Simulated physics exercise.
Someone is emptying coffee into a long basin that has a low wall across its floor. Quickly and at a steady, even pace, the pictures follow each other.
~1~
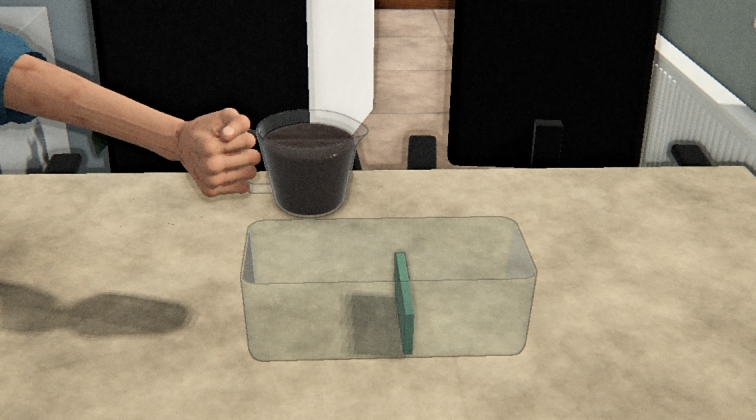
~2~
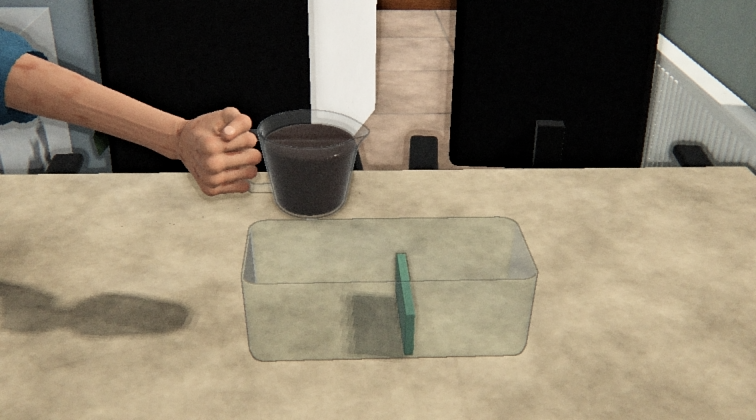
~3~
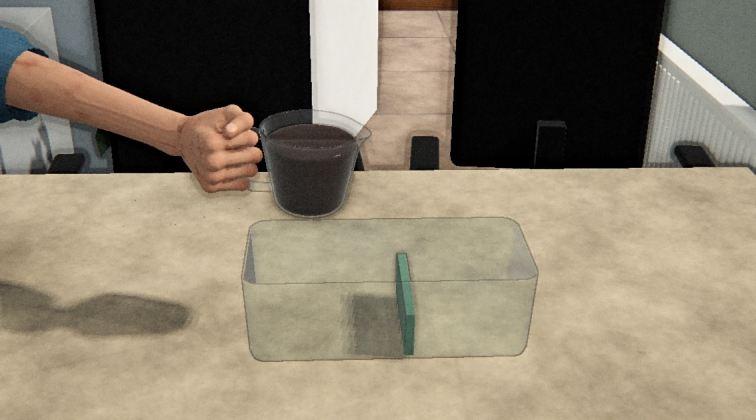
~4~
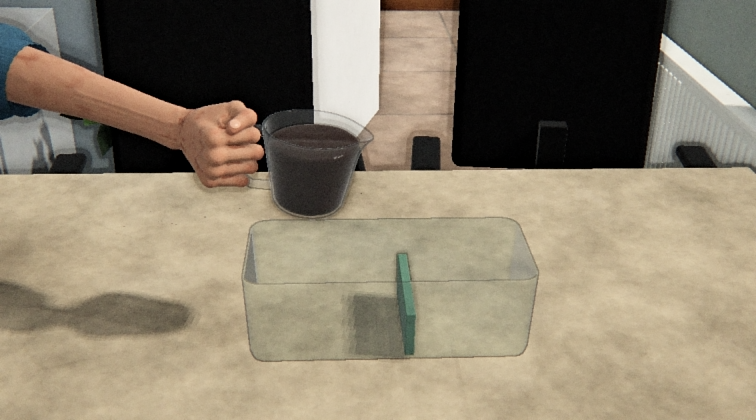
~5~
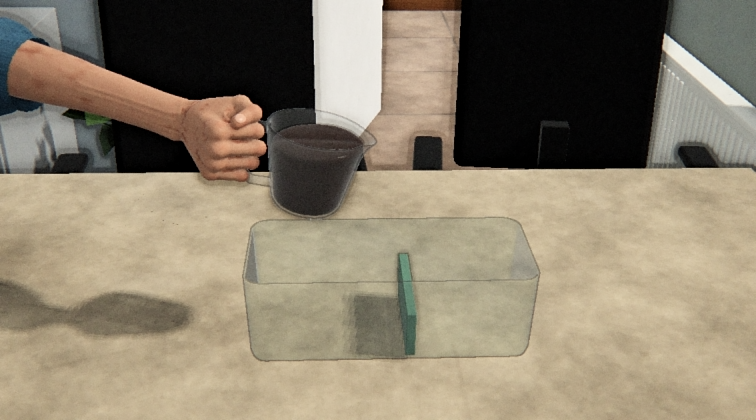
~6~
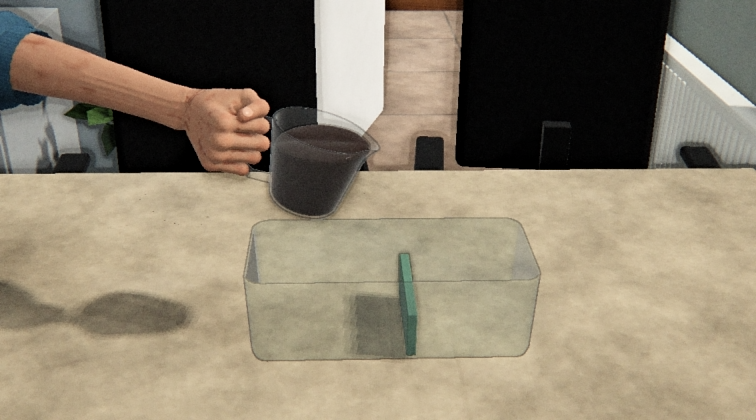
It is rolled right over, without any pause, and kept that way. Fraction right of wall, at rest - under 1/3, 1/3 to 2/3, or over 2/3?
The amount right of the wall is going to settle in the middle, one third to two thirds.
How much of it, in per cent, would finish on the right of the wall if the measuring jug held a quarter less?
I'd say roughly 30 percent.
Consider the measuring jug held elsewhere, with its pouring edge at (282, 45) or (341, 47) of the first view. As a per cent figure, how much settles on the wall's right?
In order, roughly 5 percent and 40 percent.
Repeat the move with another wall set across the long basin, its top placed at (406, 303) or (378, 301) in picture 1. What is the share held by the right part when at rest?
The first placement leaves close to 55 per cent, the second close to 80 per cent.
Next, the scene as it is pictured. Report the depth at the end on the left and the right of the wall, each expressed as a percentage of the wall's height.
On the left roughly 20, on the right roughly 20.
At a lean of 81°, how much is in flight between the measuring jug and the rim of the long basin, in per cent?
25 %.
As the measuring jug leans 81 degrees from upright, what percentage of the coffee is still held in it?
About 50 % remains.
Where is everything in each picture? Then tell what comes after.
In the first picture, it leans 0°; its right rim is at (369, 129); the coffee meets the walls at (262, 139) and (355, 137); the long basin's rim runs from (245, 252) to (526, 247); the wall's top is at (404, 283).
In the second picture, it leans 1°; its right rim is at (370, 130); the coffee meets the walls at (264, 139) and (356, 138).
In the third picture, it leans 3°; its right rim is at (372, 132); the coffee meets the walls at (265, 138) and (358, 139).
In the fourth picture, it leans 6°; its right rim is at (374, 136); the coffee meets the walls at (268, 138) and (360, 140).
In the fifth picture, it leans 11°; its right rim is at (377, 140); the coffee meets the walls at (271, 139) and (365, 141).
In the sixth picture, it leans 16°; its right rim is at (380, 146); the coffee meets the walls at (274, 141) and (372, 142).
A moment on, the measuring jug is tipped on its side and 51 per cent is still to pour, 2 is left of the wall and 22 right of it.
Next, the measuring jug is tipped right over and 2 per cent is still to pour, 48 is left of the wall and 47 right of it.
Then the measuring jug is tipped right over and 0 per cent is still to pour, 52 is left of the wall and 47 right of it.
Later the measuring jug is tipped right over and 0 per cent is still to pour, 52 is left of the wall and 47 right of it.
At rest 52 per cent lies left of the wall, 47 right of it and 1 outside.
